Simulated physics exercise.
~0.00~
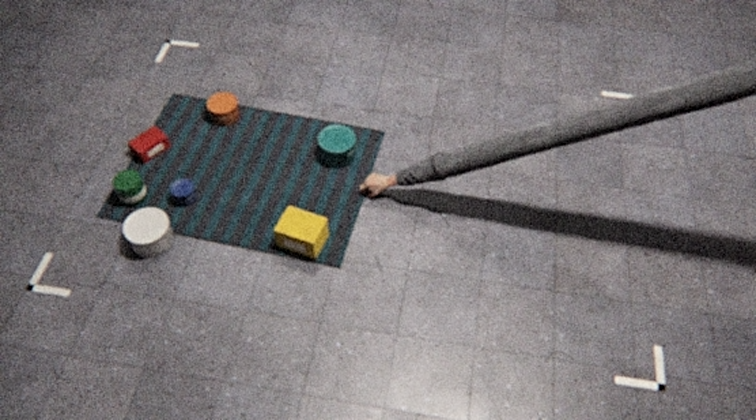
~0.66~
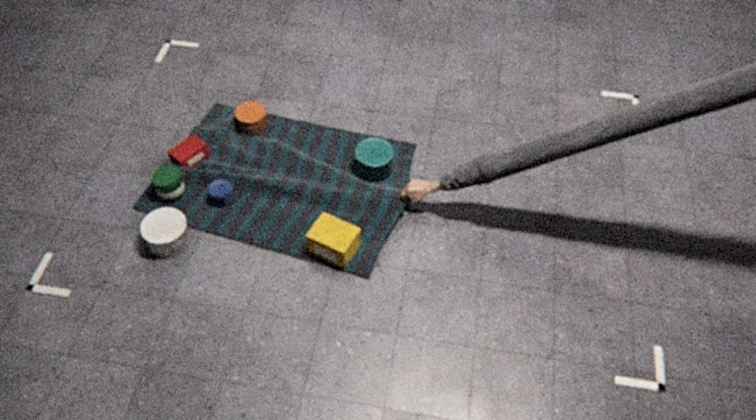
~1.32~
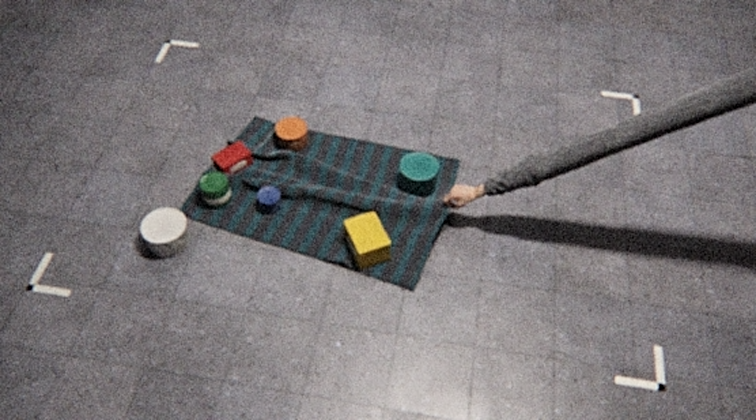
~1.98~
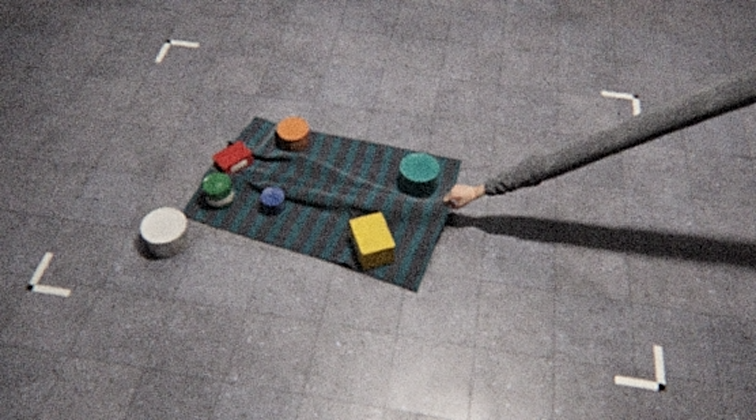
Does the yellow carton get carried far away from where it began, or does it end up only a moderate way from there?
The yellow carton ends up only a moderate way to the right of where it began, still resting on the sheet.
